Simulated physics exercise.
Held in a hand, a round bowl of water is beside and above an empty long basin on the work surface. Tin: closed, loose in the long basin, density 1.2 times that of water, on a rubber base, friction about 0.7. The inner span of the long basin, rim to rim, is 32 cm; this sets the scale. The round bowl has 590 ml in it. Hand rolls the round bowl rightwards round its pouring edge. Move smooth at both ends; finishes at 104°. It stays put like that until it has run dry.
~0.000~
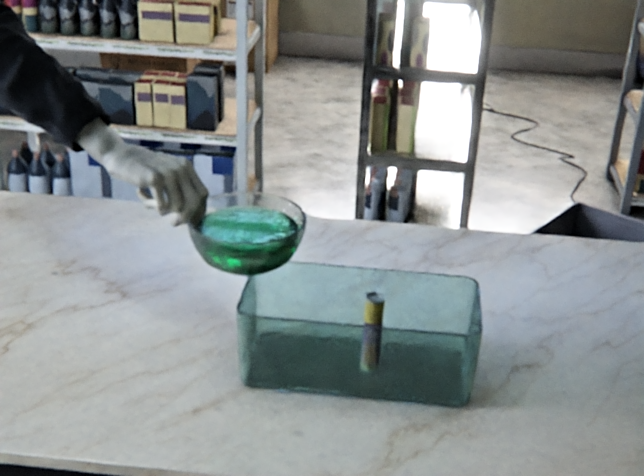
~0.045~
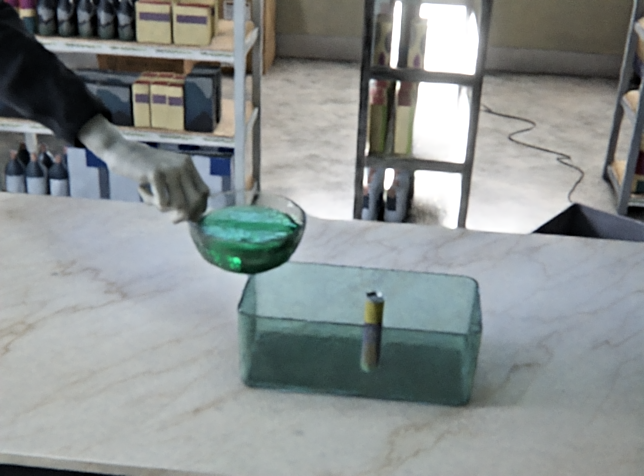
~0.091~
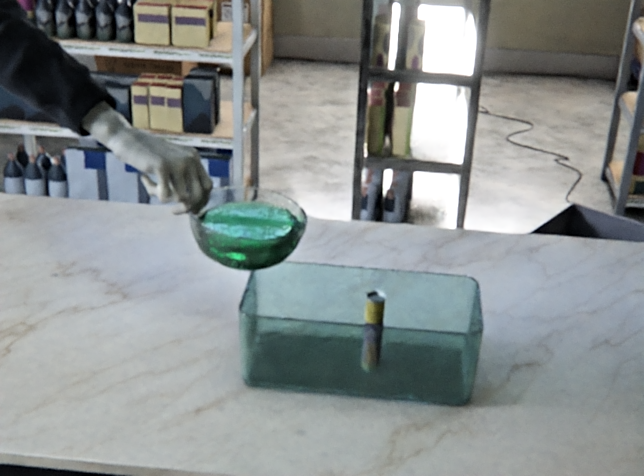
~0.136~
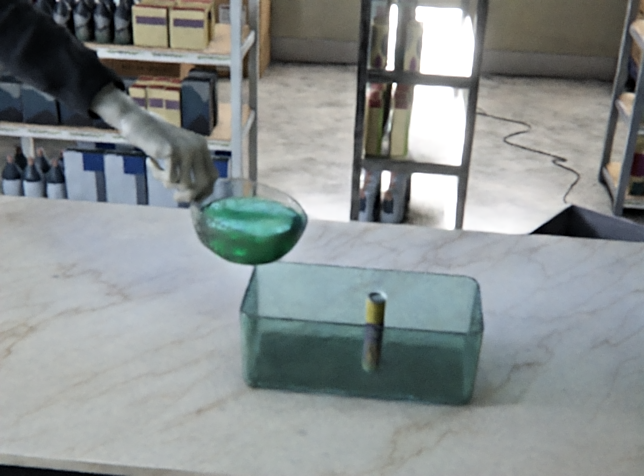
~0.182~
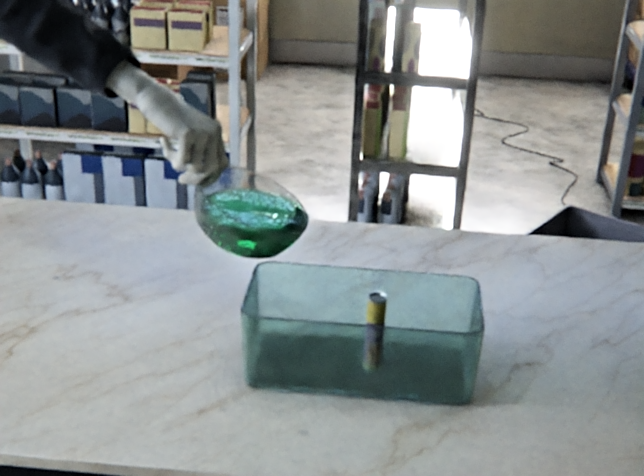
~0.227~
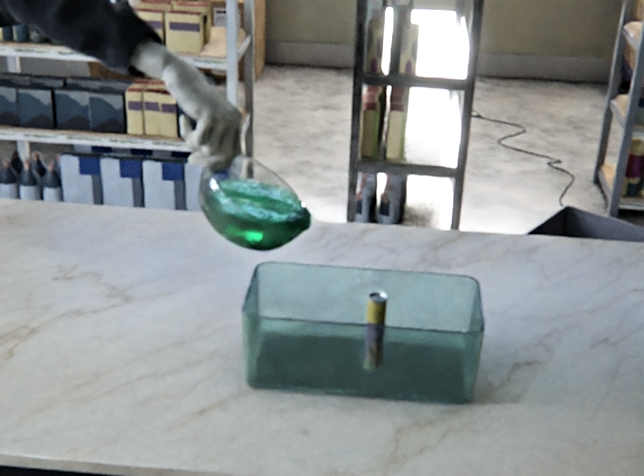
In a storeroom, a hand slowly tilting a round glass bowl of green liquid rightwards above a long basin holding a small tin.
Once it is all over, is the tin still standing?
Yes.
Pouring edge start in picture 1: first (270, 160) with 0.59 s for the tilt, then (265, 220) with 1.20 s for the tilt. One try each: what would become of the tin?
Try 1: Tipped over; try 2: Still standing.
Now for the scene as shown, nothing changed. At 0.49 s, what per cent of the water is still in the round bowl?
Roughly 20 per cent.
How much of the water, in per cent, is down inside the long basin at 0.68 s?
About 96 %.
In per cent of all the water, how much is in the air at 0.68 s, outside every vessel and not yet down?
Near 4 percent.
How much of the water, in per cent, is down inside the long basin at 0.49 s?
Near 16 in a hundred.
After 0.49 s the tilt is 96° and 20 per cent is still to pour; the tin stands where it began.
After 0.68 s the tilt is 104° and 0 per cent is still to pour; the tin stands where it began.
After 0.87 s the tilt is 104° and 0 per cent is still to pour; the tin stands where it began.
After 1.09 s the tilt is 104° and 0 per cent is still to pour; the tin stands where it began.
In the end the tin stands where it began.
